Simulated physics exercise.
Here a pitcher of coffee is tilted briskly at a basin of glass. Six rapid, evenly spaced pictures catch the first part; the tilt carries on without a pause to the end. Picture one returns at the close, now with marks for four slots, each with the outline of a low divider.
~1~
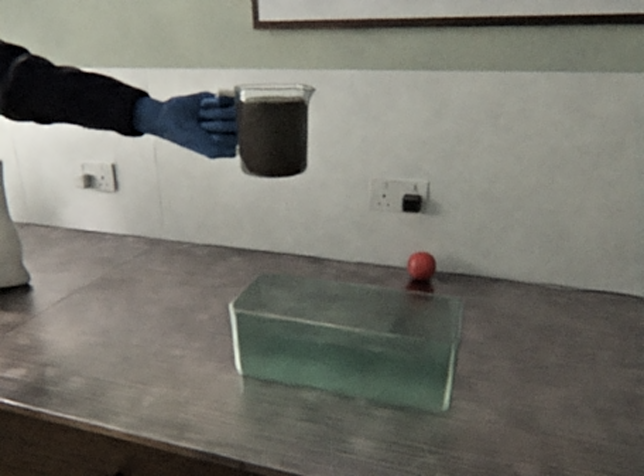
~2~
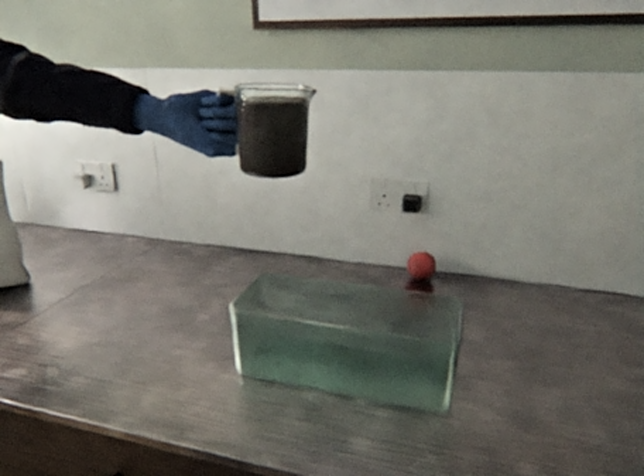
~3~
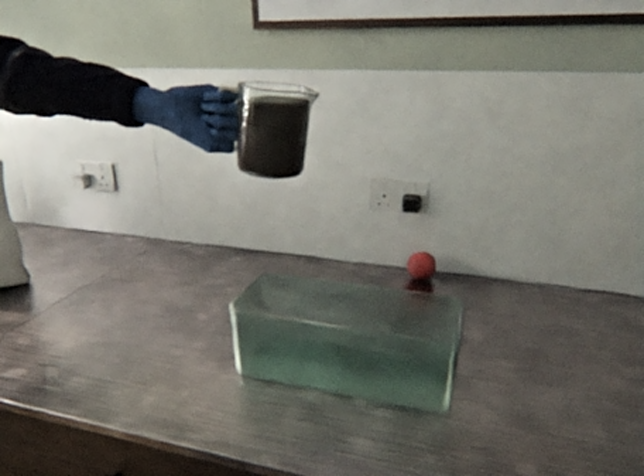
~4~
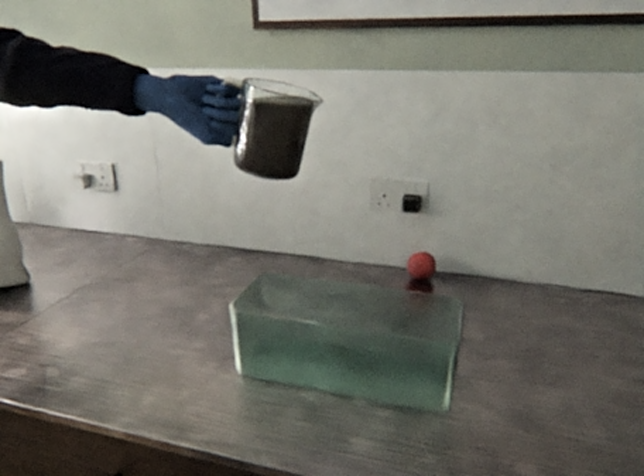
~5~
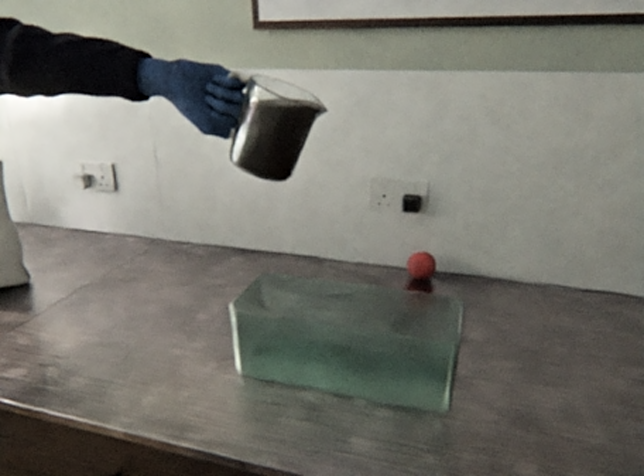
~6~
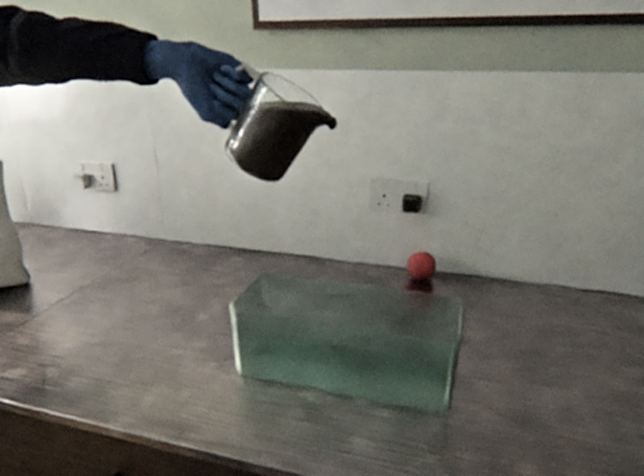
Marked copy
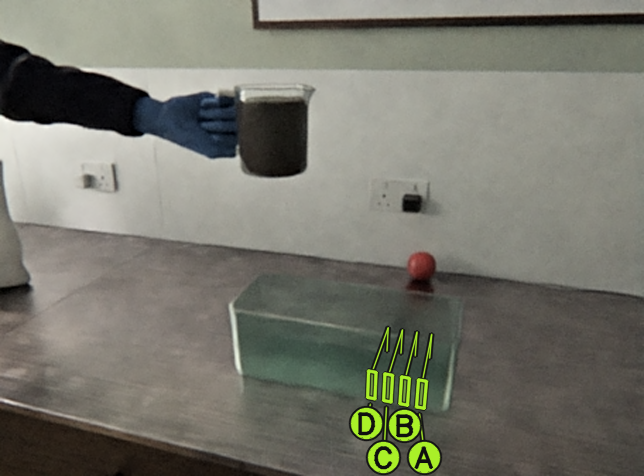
A blue-gloved hand held a glass pitcher of dark coffee above a clear glass basin, then tilted it to the right until the coffee just began to come over the lip.
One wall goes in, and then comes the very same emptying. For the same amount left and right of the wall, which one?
Position D does it best.
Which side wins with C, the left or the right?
The left one.
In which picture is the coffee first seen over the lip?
In picture 6.
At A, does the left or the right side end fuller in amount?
The left side.
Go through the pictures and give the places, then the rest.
Upright, lip at (314, 89); basin from (238, 369) to (450, 410); nothing has left yet.
Upright, lip at (315, 91); nothing has left yet.
Tipped about 6°, lip at (318, 95); nothing has left yet.
Tipped about 13°, lip at (322, 101); nothing has left yet.
Tipped about 22°, lip at (325, 111); nothing has left yet.
Tipped about 33°, lip at (328, 122); coffee is over the lip, down to (332, 128).
On the marked copy, A at (419, 413); B at (402, 410); C at (386, 407); D at (370, 404).
Choosing A, about 89 % ends left of the wall and 7 % right of it; 4 % is lost outside.
Choosing B, about 87 % ends left of the wall and 6 % right of it; 6 % is lost outside.
Choosing C, about 79 % ends left of the wall and 11 % right of it; 10 % is lost outside.
Choosing D, about 48 % ends left of the wall and 49 % right of it; 3 % is lost outside.
